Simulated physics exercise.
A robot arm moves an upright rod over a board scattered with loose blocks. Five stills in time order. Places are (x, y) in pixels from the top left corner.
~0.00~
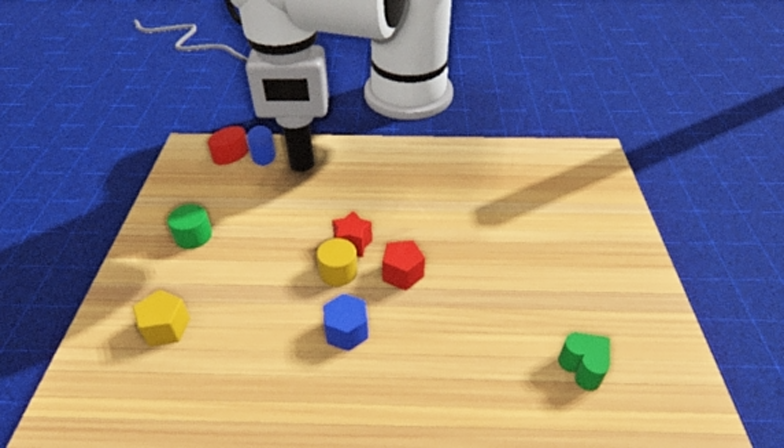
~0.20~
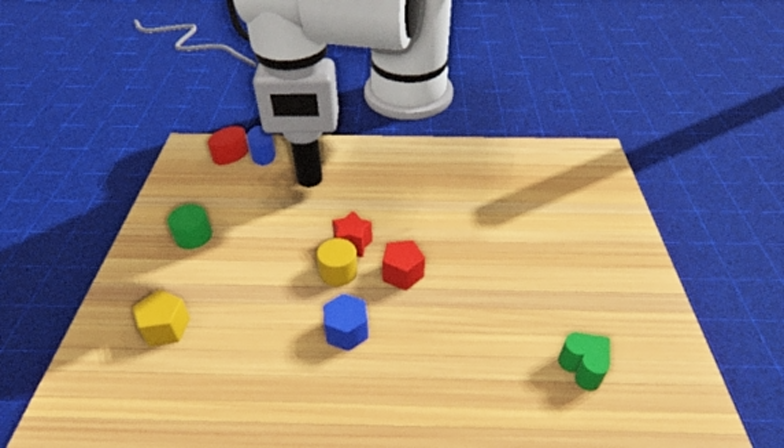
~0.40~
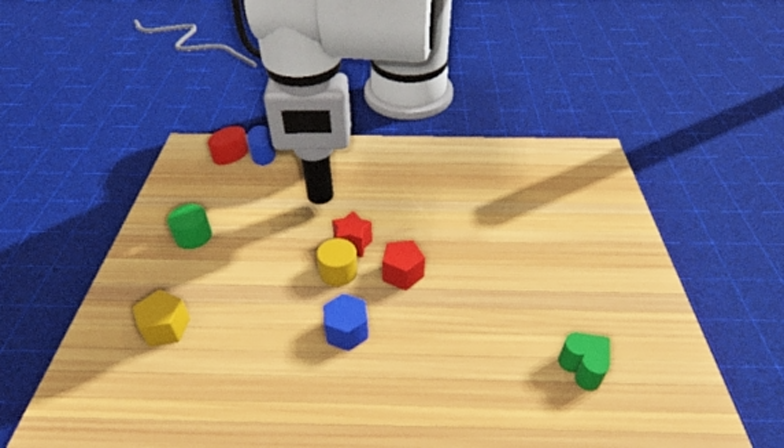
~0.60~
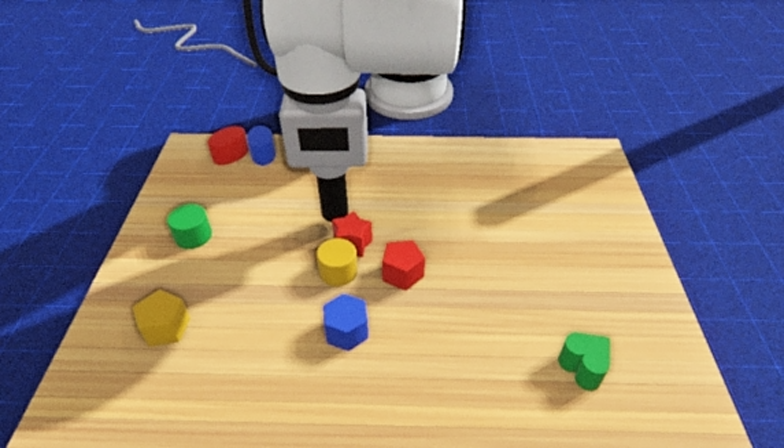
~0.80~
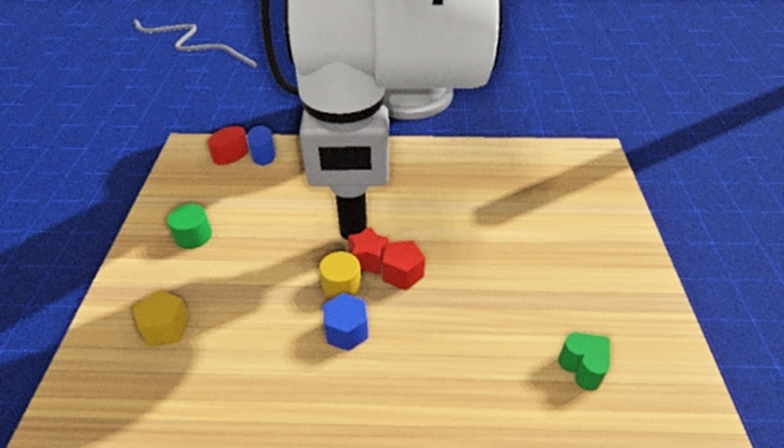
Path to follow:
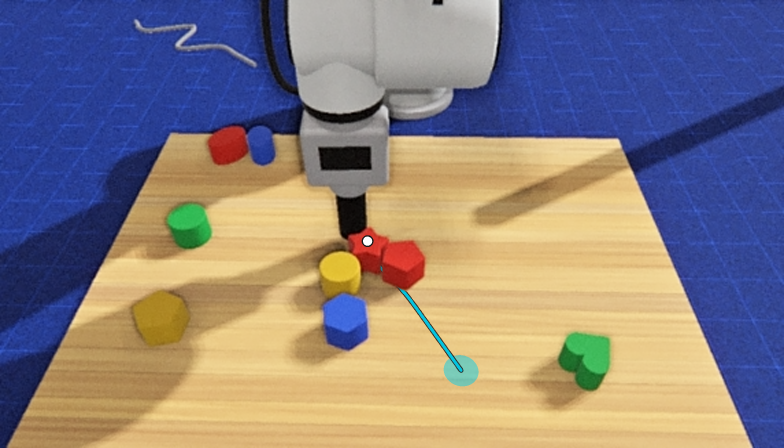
In this clip, a robot arm lowers its black rod across a wooden board of scattered coloured blocks, moving toward the viewer and slightly right, then nudges a red star right against a red five-sided block and shifts a yellow cylinder slightly.
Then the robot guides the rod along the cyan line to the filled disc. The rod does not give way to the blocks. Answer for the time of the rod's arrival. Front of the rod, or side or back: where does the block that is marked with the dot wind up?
I believe the block that is marked with the dot keeps its place ahead of the rod.
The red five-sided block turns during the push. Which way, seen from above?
Direction: Anticlockwise.
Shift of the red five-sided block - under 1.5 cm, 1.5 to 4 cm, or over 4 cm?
Beyond 4 cm.
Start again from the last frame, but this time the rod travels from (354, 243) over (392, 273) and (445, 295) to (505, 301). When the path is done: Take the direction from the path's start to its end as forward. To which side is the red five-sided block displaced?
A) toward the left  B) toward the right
Option B.
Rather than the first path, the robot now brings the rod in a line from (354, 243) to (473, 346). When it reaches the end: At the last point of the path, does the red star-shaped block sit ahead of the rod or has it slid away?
I predict the rod still has it in front.
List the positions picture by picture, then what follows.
In the first frame, tip of the rod at (302, 164), middles of tops, yellow round block at (336, 252), red star-shaped block at (351, 225), red five-sided block at (403, 254).
In the second frame, rod at (310, 180), nothing pushed.
In the third frame, rod at (321, 196), nothing pushed.
In the fourth frame, rod at (335, 213), nothing pushed.
In the fifth frame, rod at (354, 231), yellow round block at (339, 266), red star-shaped block at (368, 241), red five-sided block at (403, 254).
The line goes from (354, 243) over (390, 277) and (425, 320) to (461, 370); the dot is on the red star-shaped block.
On the path given first. One third of the way, rod at (391, 267); red star-shaped block at (411, 278); red five-sided block at (449, 288).
Two thirds of the way, rod at (426, 310); red star-shaped block at (453, 323), turned 20° anticlockwise; red five-sided block at (498, 322), turned 30° anticlockwise.
At the end, rod at (463, 360); yellow round block unmoved; red star-shaped block at (492, 376); red five-sided block at (520, 338), turned 100° anticlockwise.
